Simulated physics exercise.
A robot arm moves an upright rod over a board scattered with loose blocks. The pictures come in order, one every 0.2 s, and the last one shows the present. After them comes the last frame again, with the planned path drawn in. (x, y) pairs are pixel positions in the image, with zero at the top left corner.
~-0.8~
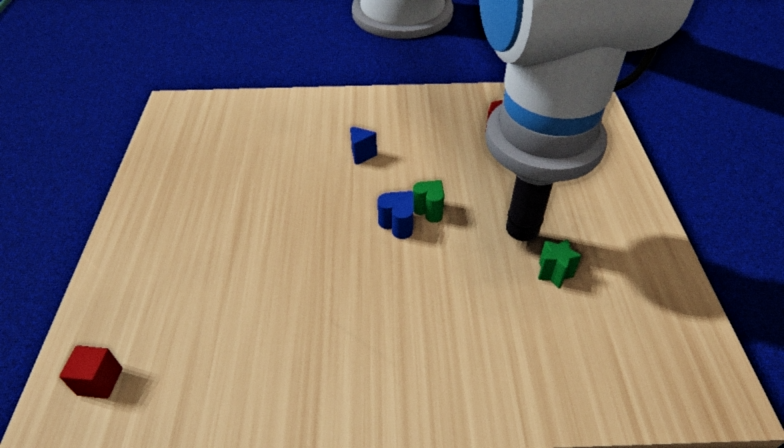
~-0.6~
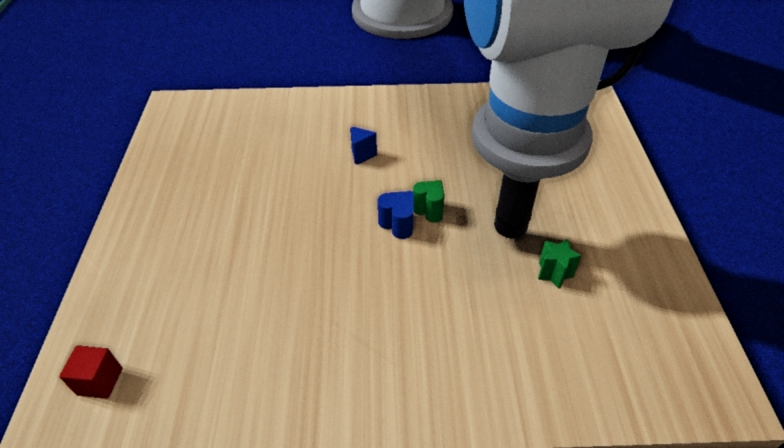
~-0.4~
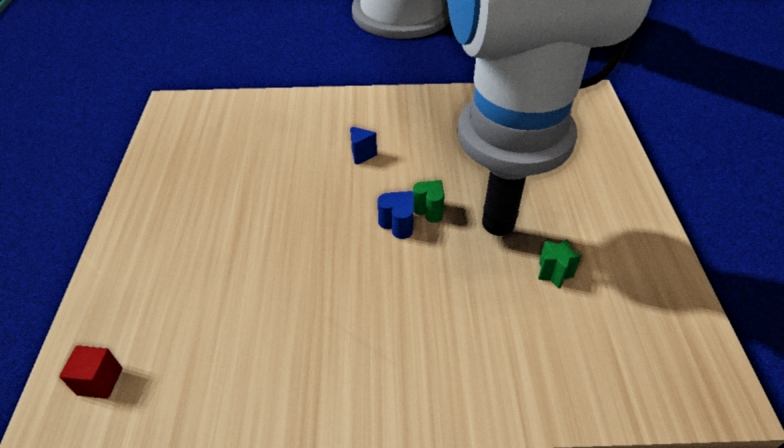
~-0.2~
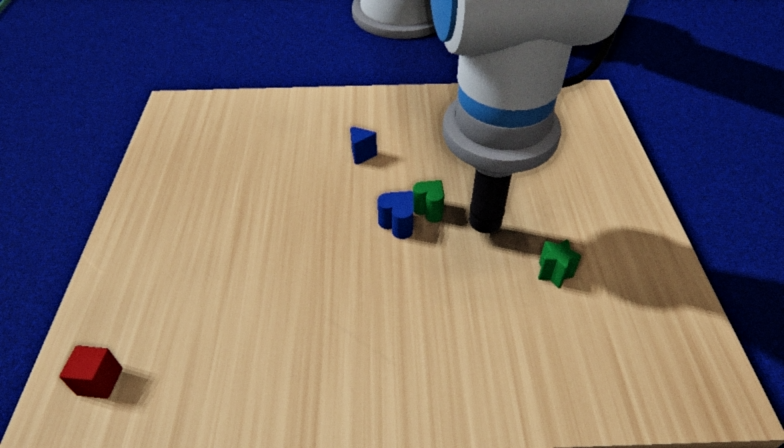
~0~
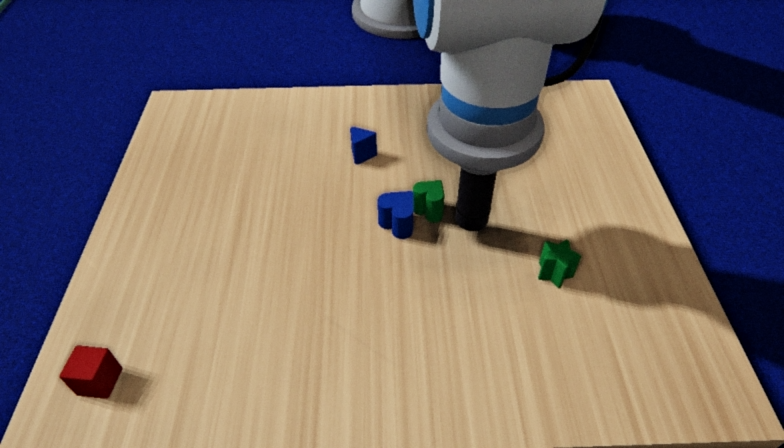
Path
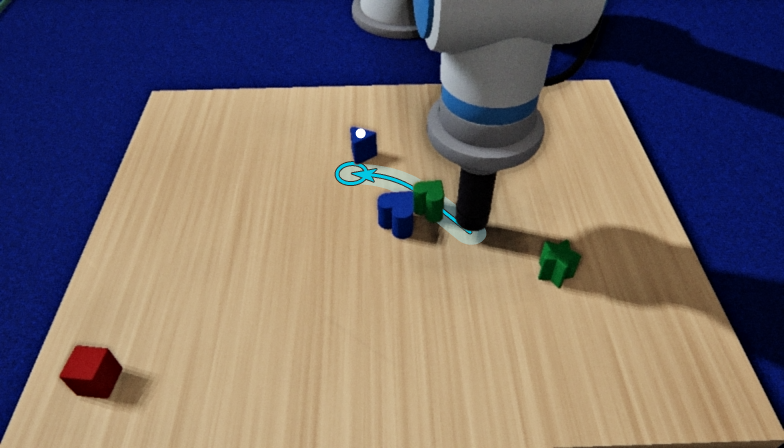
On a wooden board, a robot arm moves its black rod left among still blocks.
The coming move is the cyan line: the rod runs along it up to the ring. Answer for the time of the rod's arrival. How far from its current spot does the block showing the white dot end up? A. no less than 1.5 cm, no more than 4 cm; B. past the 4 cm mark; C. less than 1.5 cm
My pick is C.
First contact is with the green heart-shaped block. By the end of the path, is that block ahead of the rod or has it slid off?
Still in front.
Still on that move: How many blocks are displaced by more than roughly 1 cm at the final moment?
Answer: 1.
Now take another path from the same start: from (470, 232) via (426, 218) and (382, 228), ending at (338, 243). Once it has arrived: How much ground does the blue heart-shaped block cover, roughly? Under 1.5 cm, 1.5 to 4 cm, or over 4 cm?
It slides well over 4 cm.
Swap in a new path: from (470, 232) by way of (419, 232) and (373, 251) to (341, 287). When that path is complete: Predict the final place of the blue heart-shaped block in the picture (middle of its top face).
The top centre is at (369, 201).
Drawn move, from (470, 232) through (434, 204) and (397, 181) to (352, 173); the dot is on the blue three-sided block.
The first path, step by step. One third of the way, rod at (434, 191); green heart-shaped block at (403, 173), turned 15° anticlockwise.
Two thirds of the way, rod at (397, 169); green heart-shaped block at (364, 159), turned 60° anticlockwise.
At the end, rod at (351, 162); blue three-sided block still; green heart-shaped block at (321, 161), turned 110° anticlockwise.
